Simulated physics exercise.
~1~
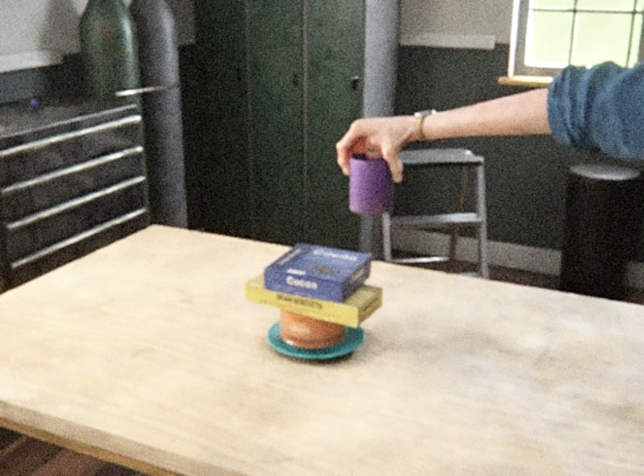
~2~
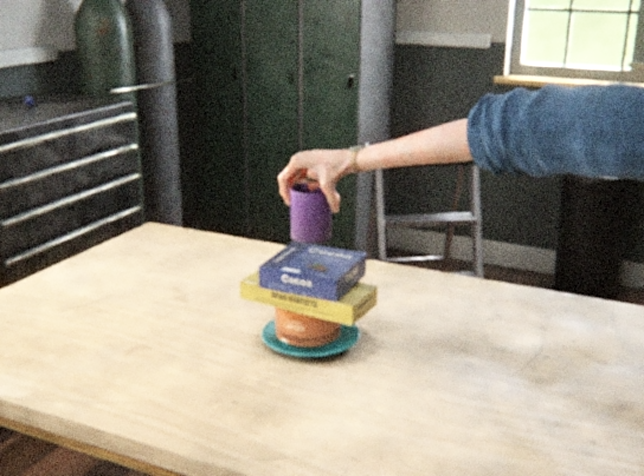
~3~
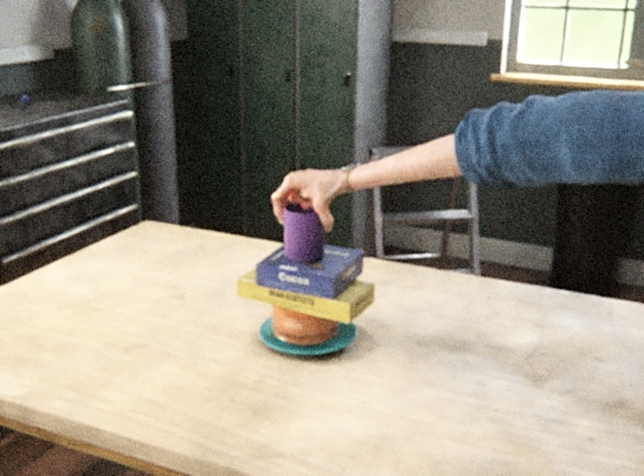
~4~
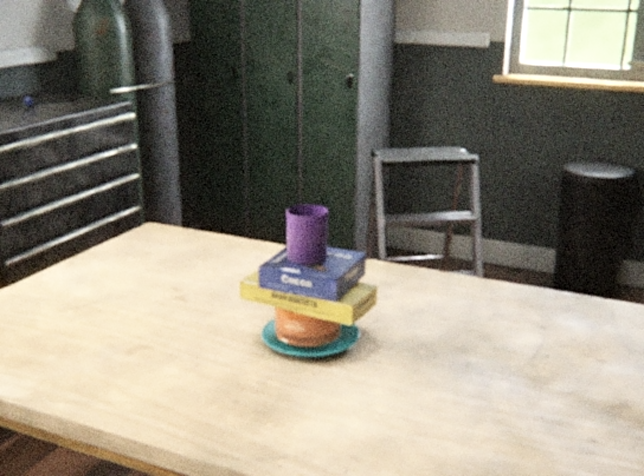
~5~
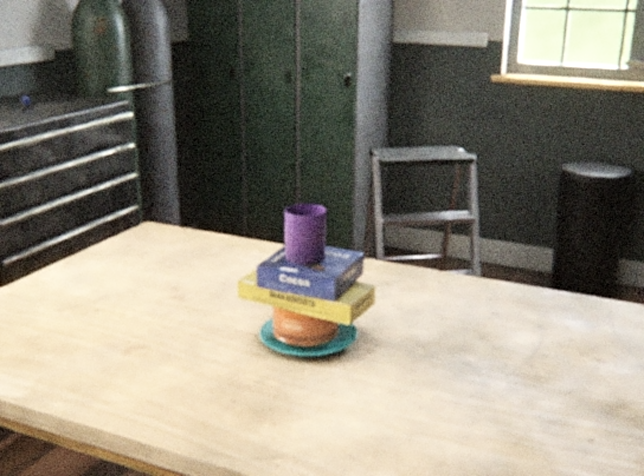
A purple cup, held by a hand reaching in from the right, moves left and down onto a blue packet stacked above a yellow packet, an orange tub and a turquoise plate. The hand lets go and withdraws, and the pile stays upright with the cup on top.
